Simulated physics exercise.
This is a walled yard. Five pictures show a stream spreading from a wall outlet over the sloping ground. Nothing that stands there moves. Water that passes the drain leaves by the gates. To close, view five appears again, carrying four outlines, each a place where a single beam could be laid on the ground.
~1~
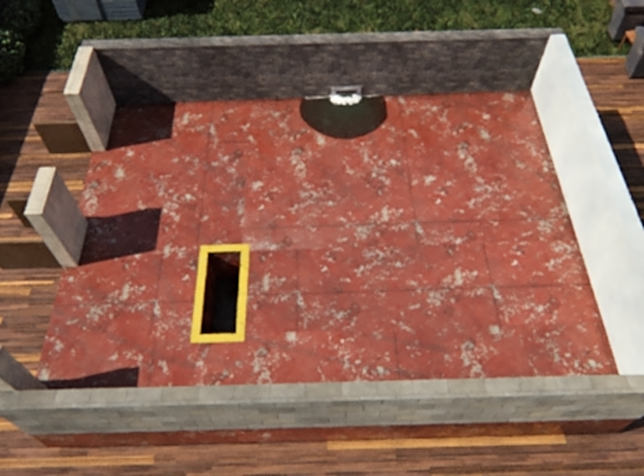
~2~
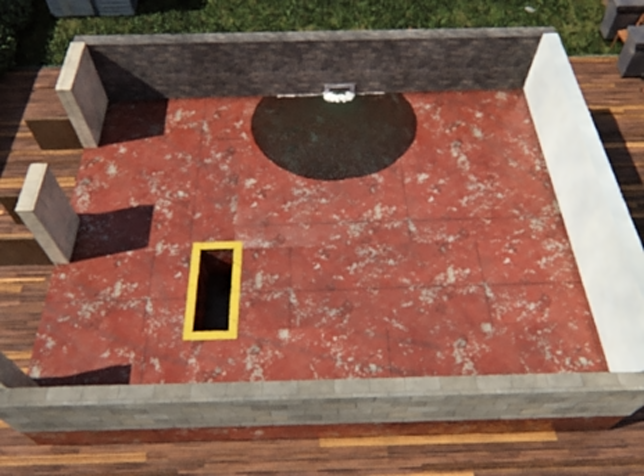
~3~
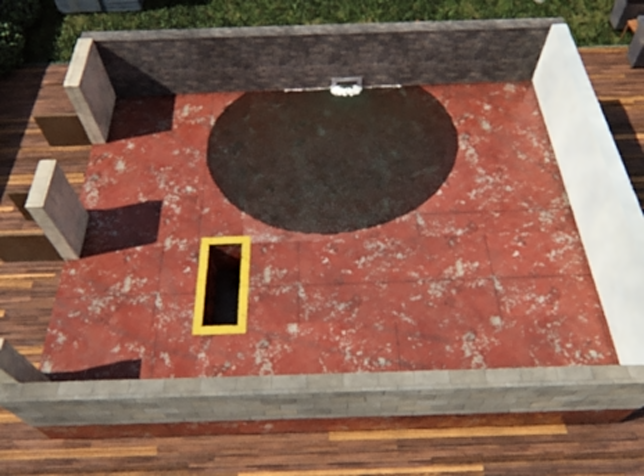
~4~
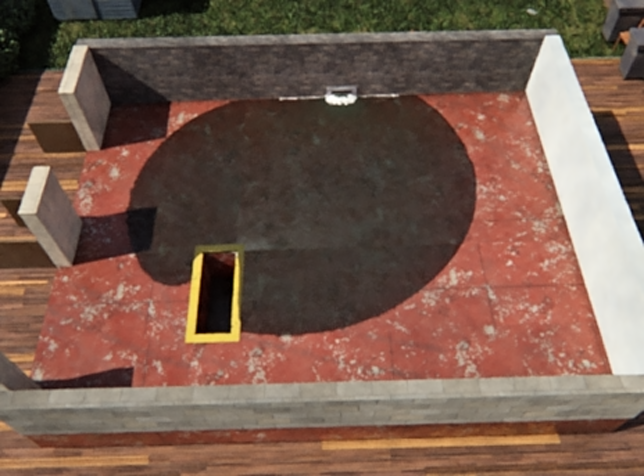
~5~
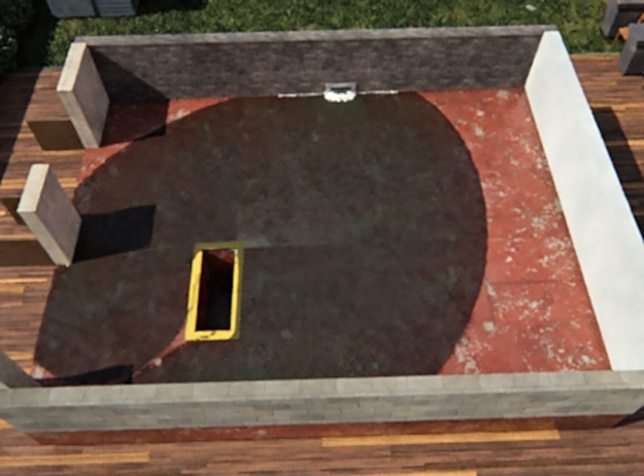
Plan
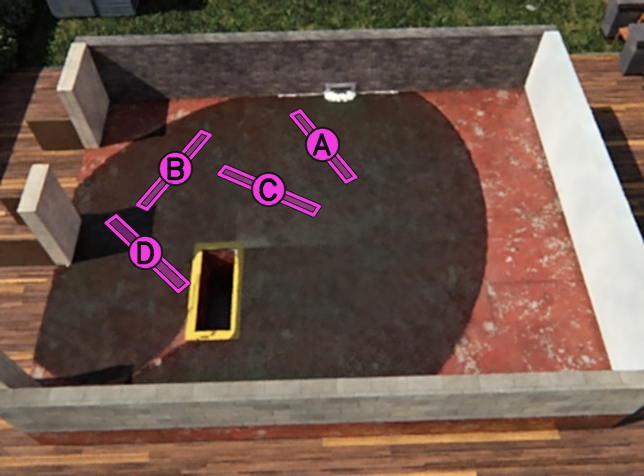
Dark water spreading from an outlet in the back wall across a red walled yard, reaching around a yellow-rimmed drain.
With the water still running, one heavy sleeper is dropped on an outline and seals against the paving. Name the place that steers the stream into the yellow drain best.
Go for D.
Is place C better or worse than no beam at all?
Place C is worse.
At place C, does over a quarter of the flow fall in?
No.
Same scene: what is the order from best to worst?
The order is D, B, A, C.
On the marked copy, A from (295, 113) to (350, 179); B from (142, 207) to (205, 133); C from (222, 170) to (316, 210); D from (111, 219) to (183, 287).
With A, about 16 % of the stream runs into the yellow drain, about 84 % out by the gates.
With B, about 30 % of the stream runs into the yellow drain, about 70 % out by the gates.
With C, about 11 % of the stream runs into the yellow drain, about 89 % out by the gates.
With D, about 41 % of the stream runs into the yellow drain, about 59 % out by the gates.
